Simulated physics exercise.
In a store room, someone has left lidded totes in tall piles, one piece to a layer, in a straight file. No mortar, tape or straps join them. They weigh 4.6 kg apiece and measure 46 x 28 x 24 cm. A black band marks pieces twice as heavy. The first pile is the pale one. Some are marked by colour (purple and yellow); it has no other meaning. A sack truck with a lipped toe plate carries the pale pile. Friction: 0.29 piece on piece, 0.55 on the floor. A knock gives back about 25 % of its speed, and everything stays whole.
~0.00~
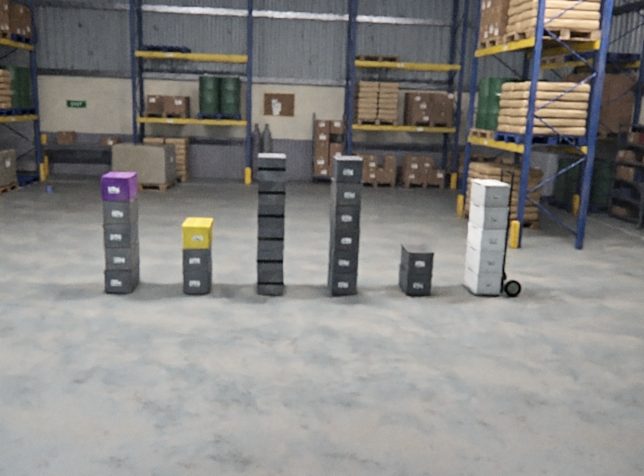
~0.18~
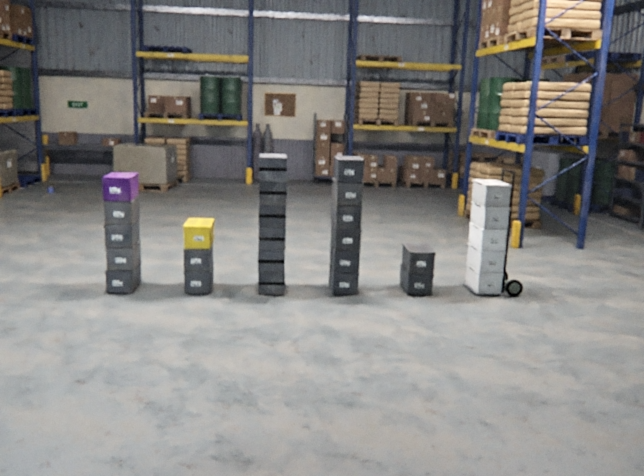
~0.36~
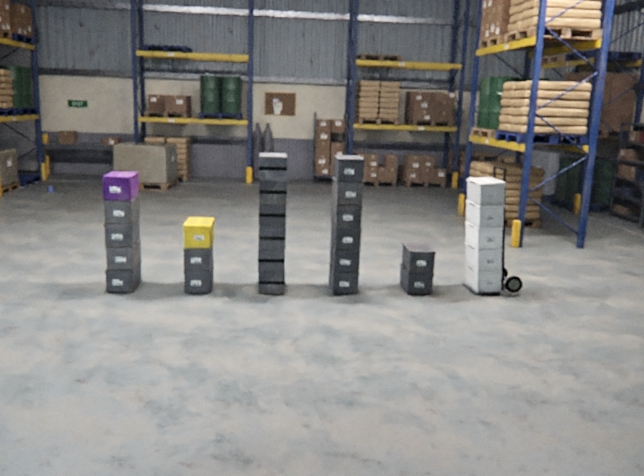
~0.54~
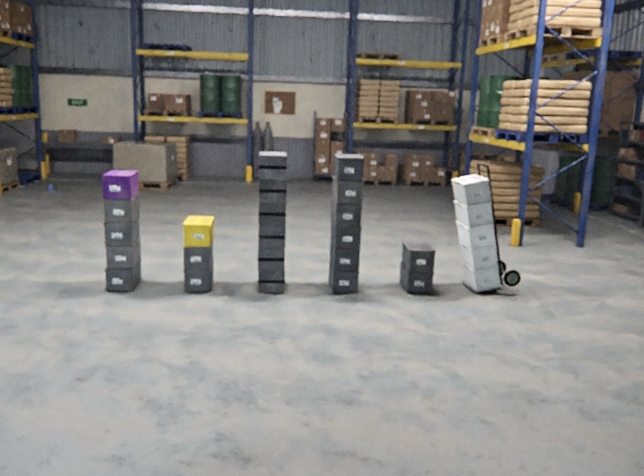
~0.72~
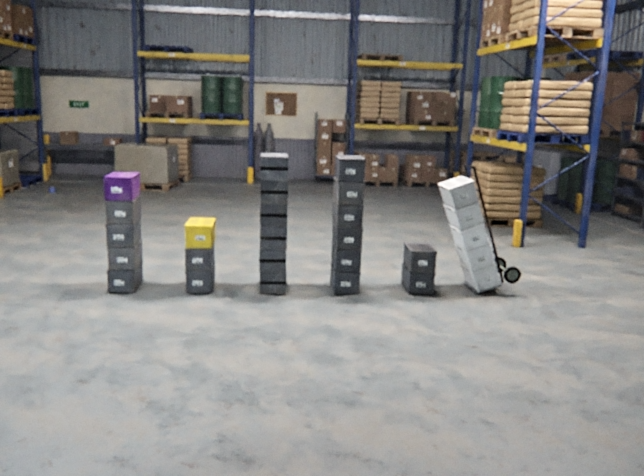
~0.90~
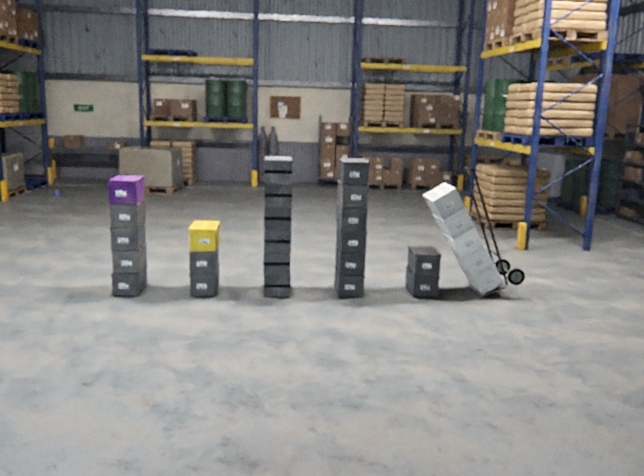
The pale stack of boxes on the hand truck at the right stood upright, then leaned farther and farther left toward the short dark stack beside it, while the other stacks in the row stayed still.
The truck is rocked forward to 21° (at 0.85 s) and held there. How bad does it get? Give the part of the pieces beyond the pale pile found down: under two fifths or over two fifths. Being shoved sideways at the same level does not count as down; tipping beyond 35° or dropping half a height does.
Less than two fifths of them.
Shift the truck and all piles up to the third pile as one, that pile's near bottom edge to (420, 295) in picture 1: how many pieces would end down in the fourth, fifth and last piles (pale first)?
Then fourth 0, fifth 0, last 0.
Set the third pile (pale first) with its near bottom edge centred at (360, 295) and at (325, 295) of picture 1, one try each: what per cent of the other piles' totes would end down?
About 0 and 0 per cent.
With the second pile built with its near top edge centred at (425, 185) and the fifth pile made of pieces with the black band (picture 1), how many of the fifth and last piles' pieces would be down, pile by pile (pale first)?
In that case fifth 3, last 4.
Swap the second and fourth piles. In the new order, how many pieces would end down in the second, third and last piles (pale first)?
In that case second 0, third 0, last 0.
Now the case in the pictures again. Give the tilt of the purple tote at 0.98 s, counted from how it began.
About 0°.
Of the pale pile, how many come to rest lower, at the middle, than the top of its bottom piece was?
The count is 3.
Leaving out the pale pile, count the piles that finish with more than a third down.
The count is 1.
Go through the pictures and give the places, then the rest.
In the first frame (pixels give the middle of a visible side), truck frame (511, 198) 0° forward; purple tote (115, 189); yellow tote (196, 238); none of the others has stirred.
The second frame shows truck frame (512, 197) 0° forward; purple tote (117, 190).
The third frame shows truck frame 5° forward, top of the pale pile leaning 4°; purple tote (117, 189); none of the others has stirred.
The fourth frame shows truck frame (491, 191) 12° forward, top of the pale pile leaning 12°; purple tote (116, 188); none of the others has stirred.
The fifth frame shows truck frame (480, 191) 19° forward, top of the pale pile leaning 20°; yellow tote (199, 237); none of the others has stirred.
The sixth frame shows truck frame (481, 194) 21° forward, top of the pale pile leaning 31°; purple tote (122, 193); yellow tote (203, 240); none of the others has stirred.
After 0.98 s, 5 of the pale pile down; none of the 22 other totes down.
After 1.16 s, 5 of the pale pile down; none of the 22 other totes down, 1 disturbed.
After 1.40 s, 5 of the pale pile down; none of the 22 other totes down, 5 disturbed.
After 1.70 s, 4 of the pale pile down; 1 of the 22 other totes down.
In the end (2.5 s), 4 of the pale pile down; 1 of the 22 other totes down; purple tote unmoved; yellow tote unmoved. That is 5 per cent. From the last view, middles, purple tote near (127, 190), yellow tote near (205, 236).
